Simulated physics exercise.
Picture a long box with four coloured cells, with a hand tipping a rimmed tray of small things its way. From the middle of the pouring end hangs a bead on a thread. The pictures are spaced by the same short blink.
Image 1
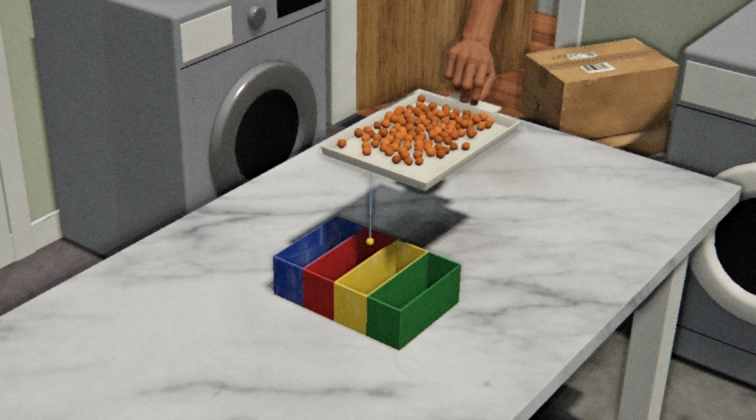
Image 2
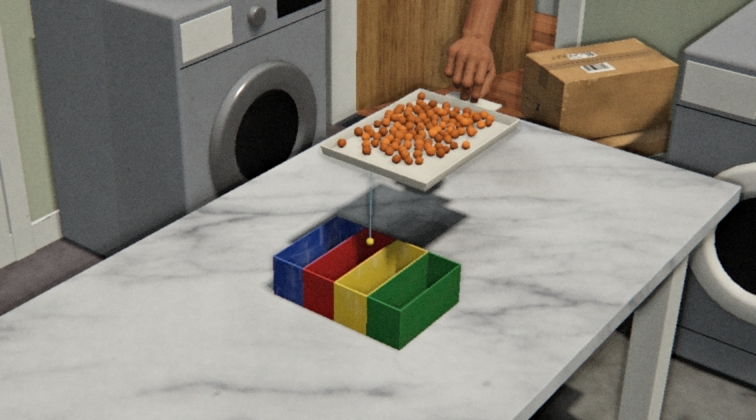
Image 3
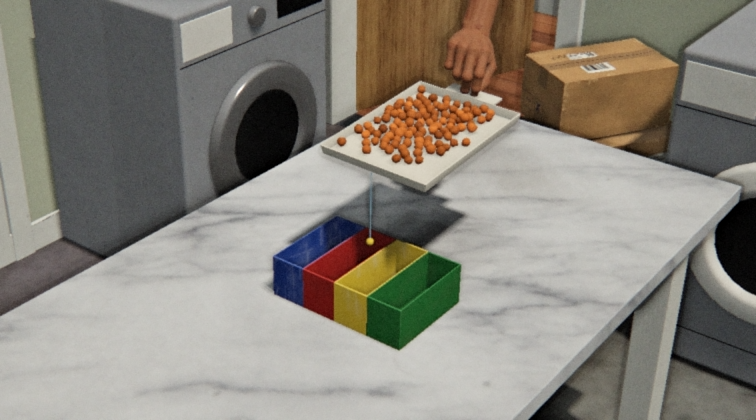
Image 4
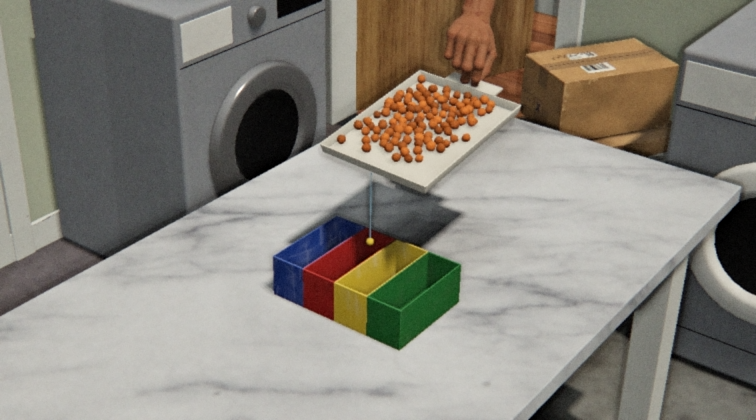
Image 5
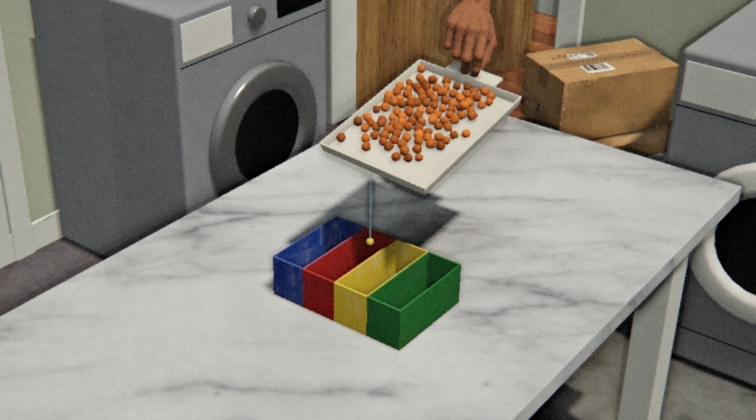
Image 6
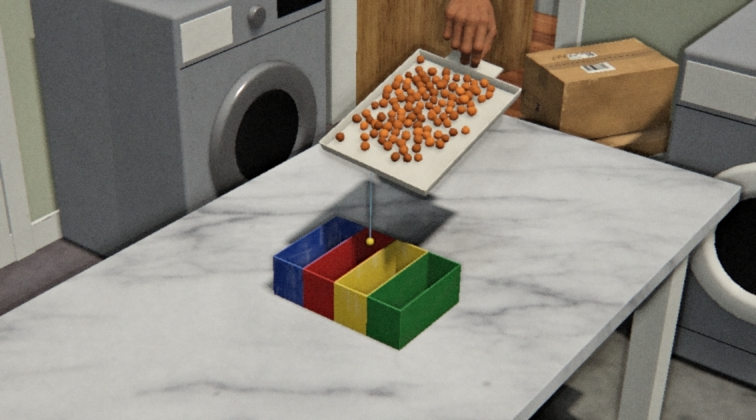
A hand at the back holds a pale rimmed tray of small orange-brown pieces above a white marble-look table, seen from above at an angle in a laundry room with grey machines and a cardboard box. A yellow bead hangs on a thread before blue, red, yellow and green cells. The hand slowly raises the tray's far end, its near right corner dipping slightly, while a few pieces shift and the camera stays still.
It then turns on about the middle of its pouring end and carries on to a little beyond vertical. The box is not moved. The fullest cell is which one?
The green cell.
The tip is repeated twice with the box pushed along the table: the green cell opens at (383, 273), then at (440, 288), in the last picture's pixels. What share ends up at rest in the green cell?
In the first position around 30 percent, in the second around 20 percent.
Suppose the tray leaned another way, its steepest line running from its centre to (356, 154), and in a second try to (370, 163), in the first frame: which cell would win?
So the first one goes to the cell in blue and the second to the blue cell.
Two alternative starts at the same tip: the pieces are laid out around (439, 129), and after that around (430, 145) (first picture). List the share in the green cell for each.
Close to 40 in a hundred, then close to 40 in a hundred.
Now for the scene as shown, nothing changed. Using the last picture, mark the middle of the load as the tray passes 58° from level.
Around (402, 147).
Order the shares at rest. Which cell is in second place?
Number two is the cell in yellow.
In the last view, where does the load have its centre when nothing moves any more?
Last view, centre at rest - approx. (394, 314).
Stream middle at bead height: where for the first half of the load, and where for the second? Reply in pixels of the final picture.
(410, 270) first, (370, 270) later.
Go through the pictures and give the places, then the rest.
Corners of the pouring end (323, 145) and (425, 181), level; middle of the load (421, 128), coated peanuts; bead on its thread (370, 242); blue cell (289, 278); red cell (319, 291); yellow cell (351, 305); green cell (384, 319), in the first picture.
Corners of the pouring end (323, 145) and (425, 182), level; middle of the load (421, 127), in the second picture.
Corners of the pouring end (323, 144) and (425, 183), tipped barely, lowest at the right corner; middle of the load (421, 123), in the third picture.
Corners of the pouring end (323, 143) and (425, 185), tipped a little, lowest at the right corner; middle of the load (421, 116), in the fourth picture.
Corners of the pouring end (322, 142) and (425, 187), tipped a little, lowest at the right corner; middle of the load (421, 111), in the fifth picture.
Corners of the pouring end (322, 142) and (424, 188), tipped clearly, lowest at the right corner; middle of the load (420, 106), just a few on the move; blue cell (289, 278); red cell (319, 291); yellow cell (351, 305); green cell (384, 319), in the sixth picture.
Just after the last frame, tray tipped steeply; almost all on the tray; just a few in the green cell; about a tenth falling or outside the box.
A moment on, tray tipped right over; the larger part on the tray; about a tenth in the green cell; just a few in the yellow cell; just a few falling or outside the box.
Further on, tray tipped past a quarter turn; roughly a third in the green cell; roughly a quarter in the yellow cell; roughly a quarter in the red cell; just a few in the blue cell; about a tenth falling or outside the box.
When it is over, tray tipped past a quarter turn; roughly a third in the green cell; roughly a quarter in the yellow cell; roughly a quarter in the red cell; just a few in the blue cell; about a tenth outside the box.
